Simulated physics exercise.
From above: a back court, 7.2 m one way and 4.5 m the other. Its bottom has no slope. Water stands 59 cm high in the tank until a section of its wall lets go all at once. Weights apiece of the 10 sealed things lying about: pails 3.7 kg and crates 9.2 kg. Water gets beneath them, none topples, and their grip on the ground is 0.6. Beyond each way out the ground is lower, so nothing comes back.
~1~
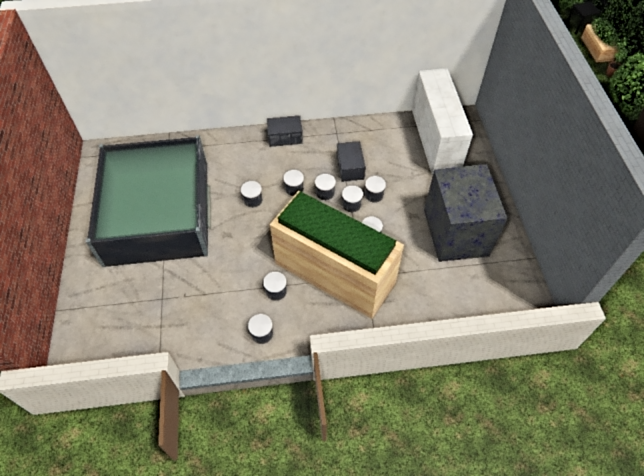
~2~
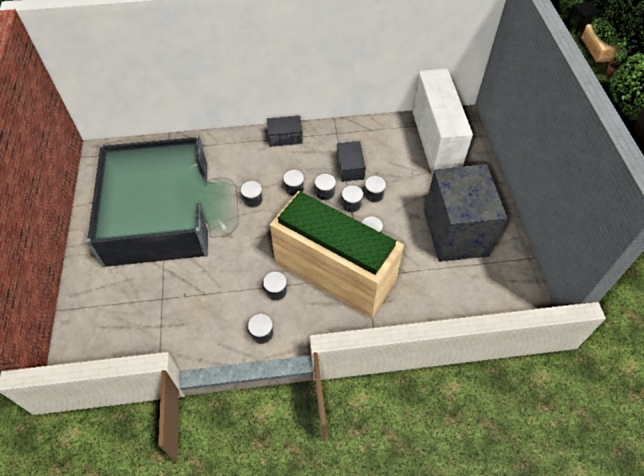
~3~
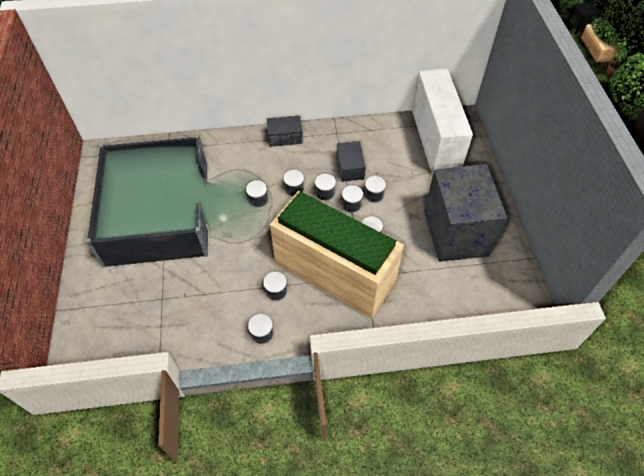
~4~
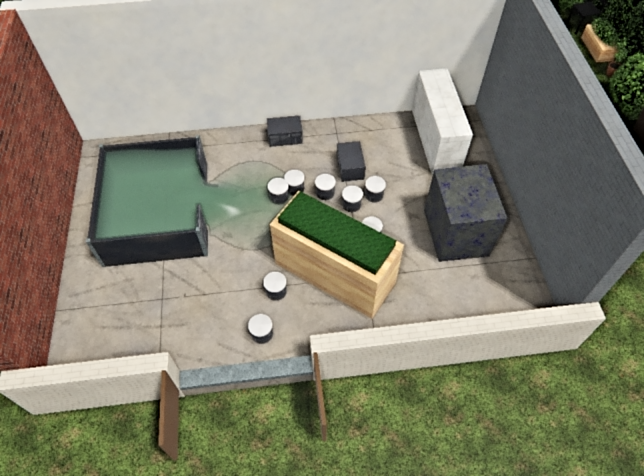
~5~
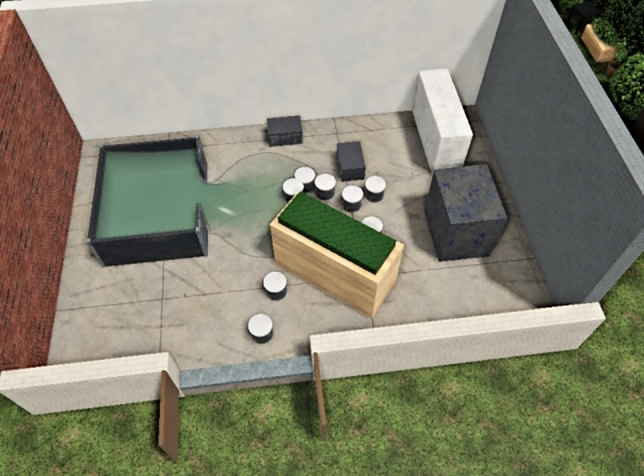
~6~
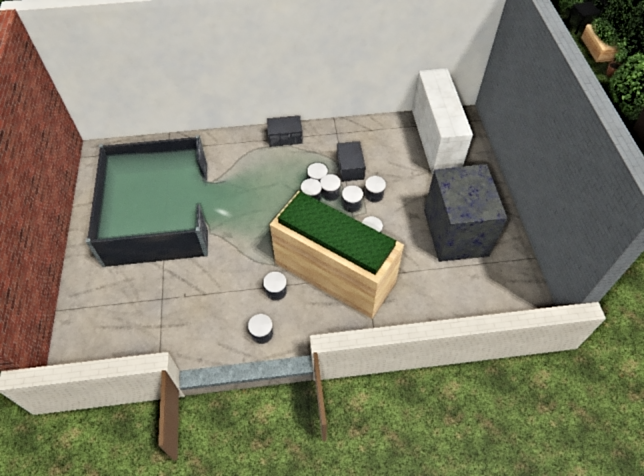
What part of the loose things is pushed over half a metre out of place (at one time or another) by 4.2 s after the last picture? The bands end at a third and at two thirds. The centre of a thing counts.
That comes to at least two thirds.
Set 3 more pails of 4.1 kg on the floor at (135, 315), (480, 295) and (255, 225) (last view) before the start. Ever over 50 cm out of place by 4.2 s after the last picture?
In turn: Less, short of it, past it.
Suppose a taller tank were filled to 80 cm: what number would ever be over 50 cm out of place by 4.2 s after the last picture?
Then 10.
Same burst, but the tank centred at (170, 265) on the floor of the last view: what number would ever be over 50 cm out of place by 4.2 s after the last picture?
Then 7.
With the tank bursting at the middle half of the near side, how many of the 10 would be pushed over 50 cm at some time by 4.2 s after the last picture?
In that case 1 of them.
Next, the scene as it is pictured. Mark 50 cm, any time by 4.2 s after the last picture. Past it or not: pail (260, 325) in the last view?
Answer: Short of it.
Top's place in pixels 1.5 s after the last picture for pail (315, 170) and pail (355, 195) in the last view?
Near (392, 131) and (417, 194).
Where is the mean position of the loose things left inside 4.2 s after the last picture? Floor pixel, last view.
At about (396, 219).
Then, 0.4 s after the last picture 3 of 10 are over 50 cm from their spots; 2 afloat.
Then, 1.5 s after the last picture 7 of 10 are over 50 cm from their spots; 6 afloat.
Then, 2.8 s after the last picture 8 of 10 are over 50 cm from their spots; 7 afloat.
Then, 4.2 s after the last picture 8 of 10 are over 50 cm from their spots, and 8 have been at some point; 8 afloat.
